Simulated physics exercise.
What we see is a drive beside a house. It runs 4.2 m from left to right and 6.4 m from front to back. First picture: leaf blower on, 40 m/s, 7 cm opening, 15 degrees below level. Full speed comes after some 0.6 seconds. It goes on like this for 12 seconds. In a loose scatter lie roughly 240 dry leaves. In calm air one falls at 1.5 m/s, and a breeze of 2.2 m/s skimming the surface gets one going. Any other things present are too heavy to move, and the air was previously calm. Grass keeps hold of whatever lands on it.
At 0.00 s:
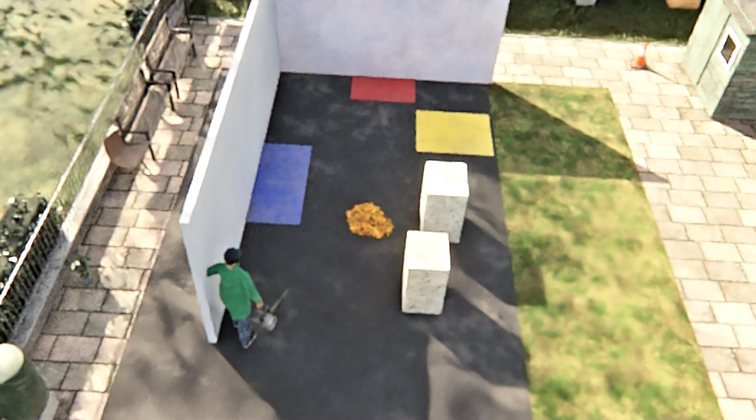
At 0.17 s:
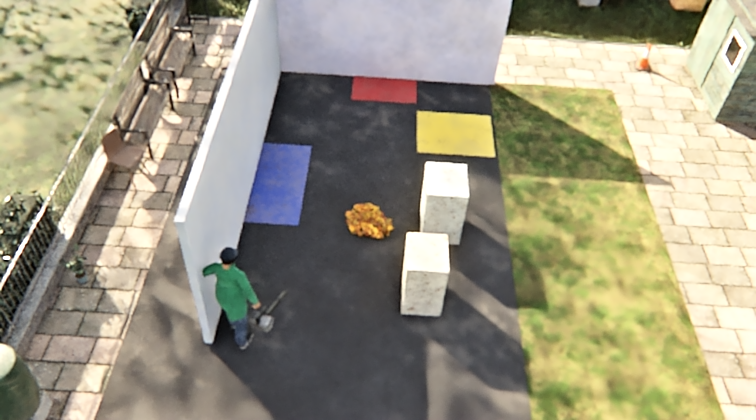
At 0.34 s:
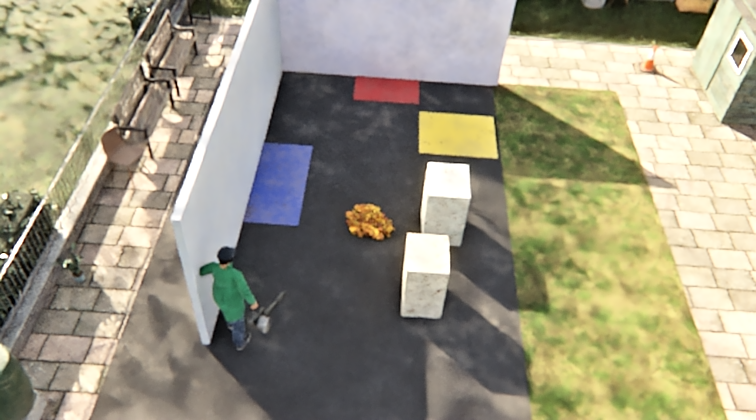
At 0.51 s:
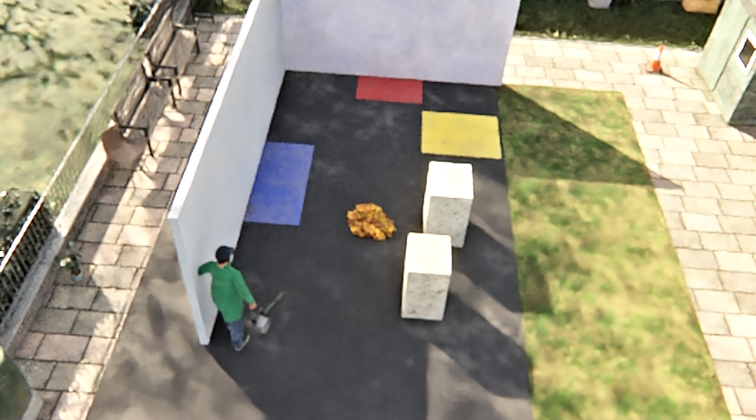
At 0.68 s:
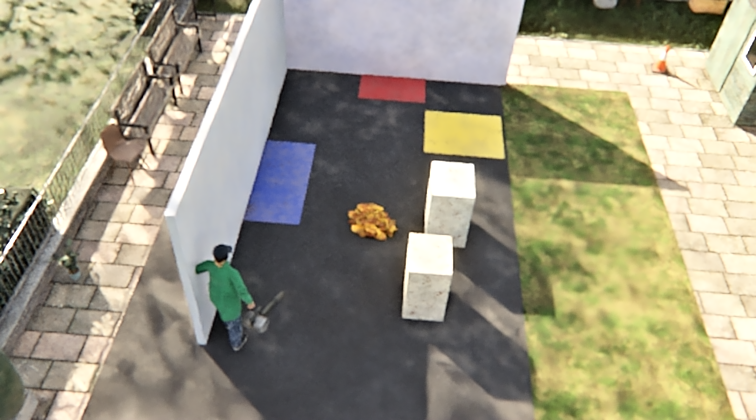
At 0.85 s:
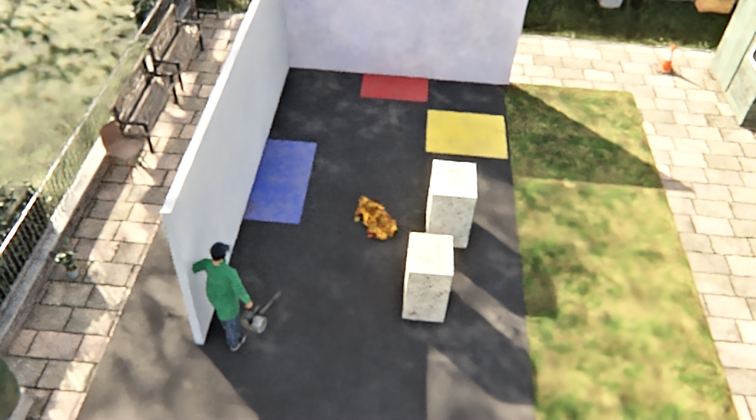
Pile of dry leaves lying still on a dark drive, then starting to shift as a green-topped person holds a leaf blower.
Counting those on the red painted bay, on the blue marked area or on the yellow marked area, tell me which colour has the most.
The yellow one has the most.
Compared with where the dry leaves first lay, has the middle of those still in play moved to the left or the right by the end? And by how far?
Rightward, some 1.6 m.
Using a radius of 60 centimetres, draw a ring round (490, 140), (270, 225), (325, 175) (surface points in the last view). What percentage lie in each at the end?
First spot near 20 %, second near 0 %, third near 0 %.
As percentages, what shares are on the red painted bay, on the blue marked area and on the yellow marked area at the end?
I'd put it at around 0 % for red, 0 % for blue and 30 % for yellow.
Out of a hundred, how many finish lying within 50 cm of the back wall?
It comes to close to 10 per cent.
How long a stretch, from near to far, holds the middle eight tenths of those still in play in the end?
That comes to close to 2.4 m, I reckon.
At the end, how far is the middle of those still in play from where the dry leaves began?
3.2 m.
After 2.4 s, 0 % are on the blue marked area, 0 % on the red painted bay and 49 % on the yellow marked area; the middle of those still in play is near (442, 150); 1 % have settled or left.
After 3.8 s, 0 % are on the blue marked area, 0 % on the red painted bay and 51 % on the yellow marked area; the middle of those still in play is near (457, 140); 1 % have settled or left.
After 6.6 s, 0 % are on the blue marked area, 0 % on the red painted bay and 41 % on the yellow marked area; the middle of those still in play is near (468, 125); 13 % have settled or left.
After 12.0 s, at the end, 0 % are on the blue marked area, 0 % on the red painted bay and 30 % on the yellow marked area; the middle of those still in play is near (474, 118).
